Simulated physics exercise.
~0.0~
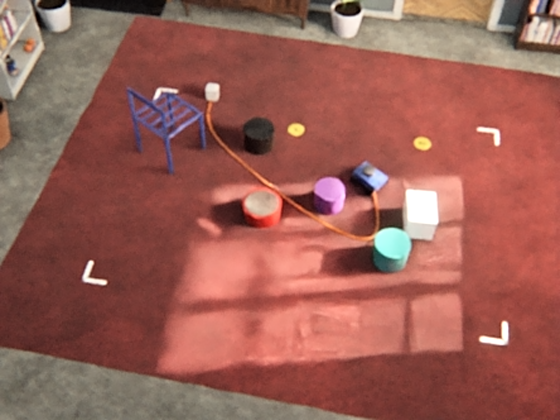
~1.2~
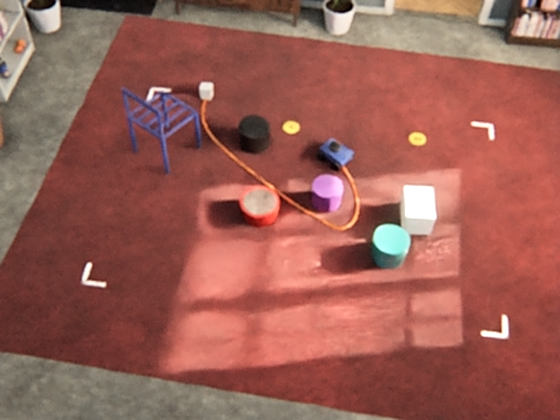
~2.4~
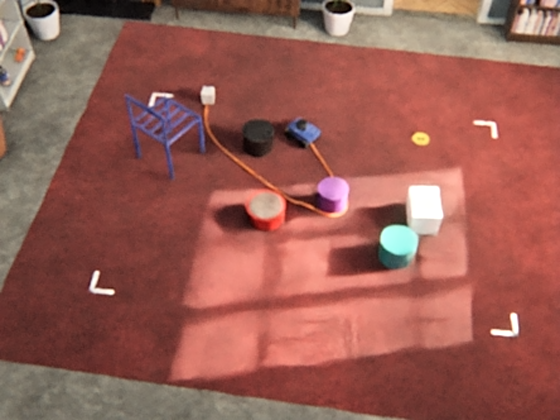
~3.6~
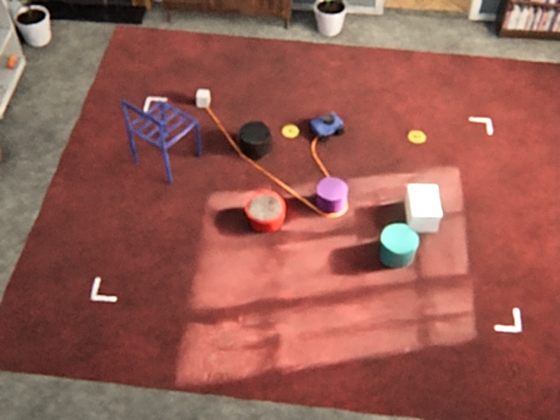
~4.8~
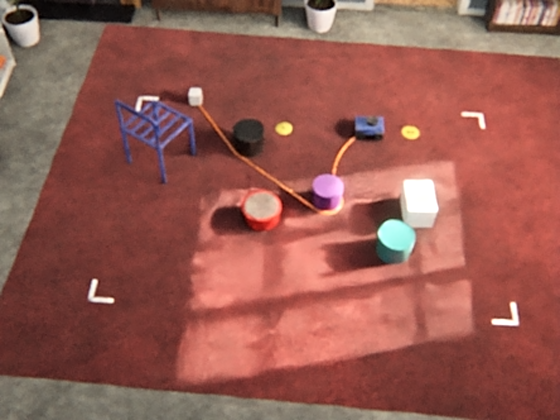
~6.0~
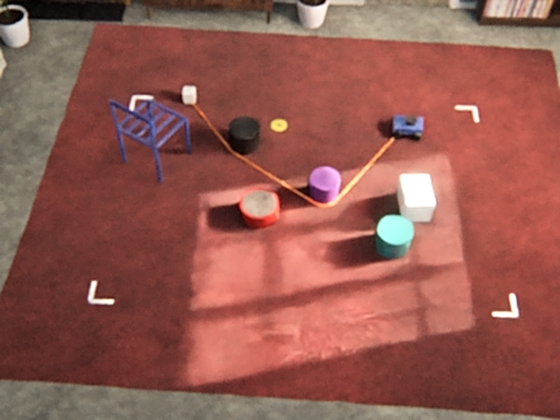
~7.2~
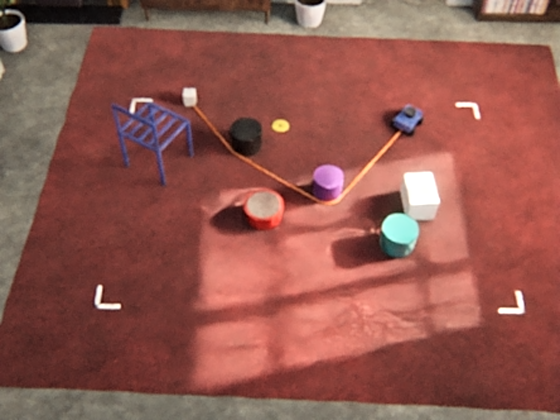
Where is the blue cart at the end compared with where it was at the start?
It starts just above the teal bucket, to the right of the purple tub, and ends farther up and slightly to the right, on the right-hand yellow mark.
